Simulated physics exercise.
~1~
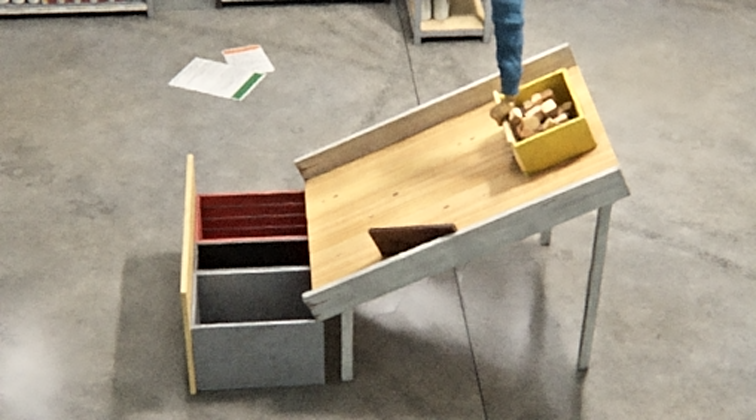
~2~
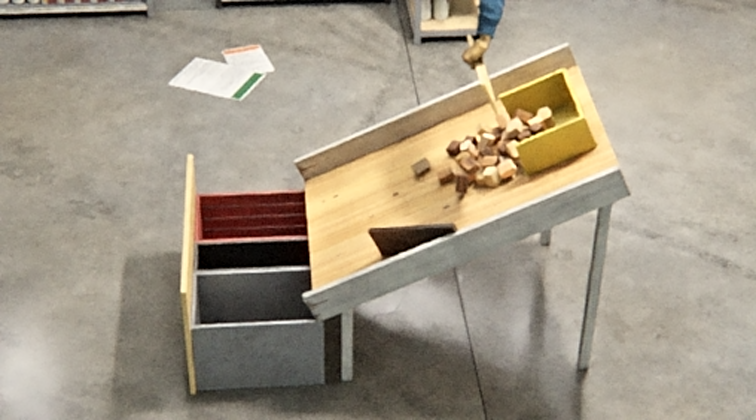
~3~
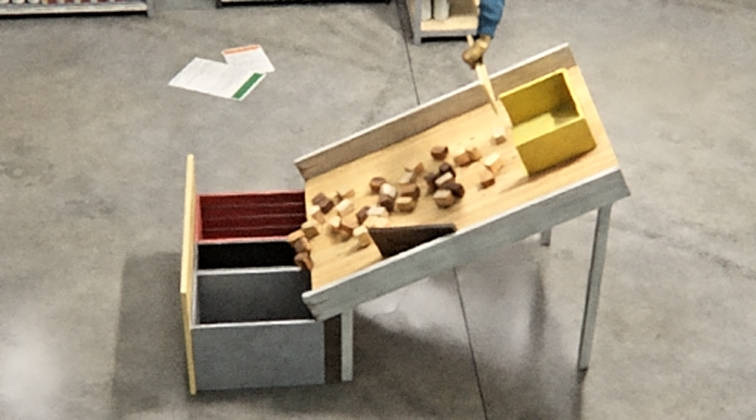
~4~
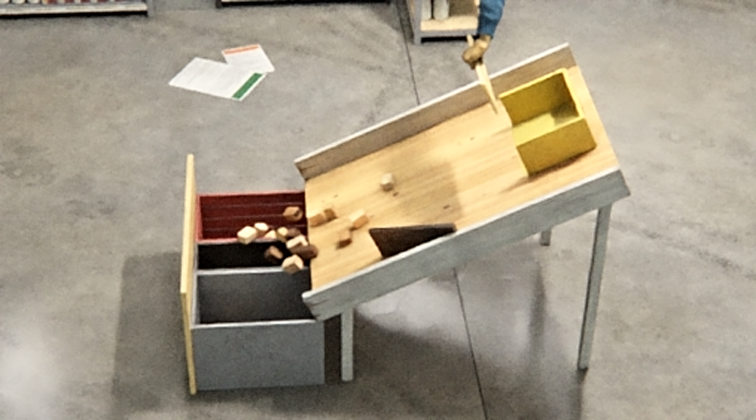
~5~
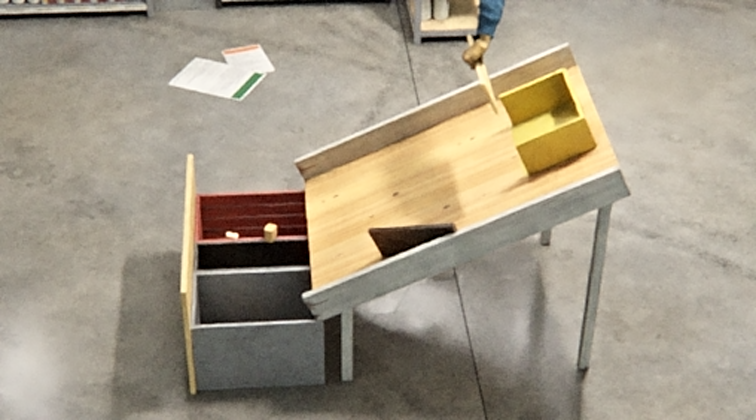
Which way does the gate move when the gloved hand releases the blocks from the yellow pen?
The gate moves up, shifting to the left as well, and the hand then holds it clear of the pen.
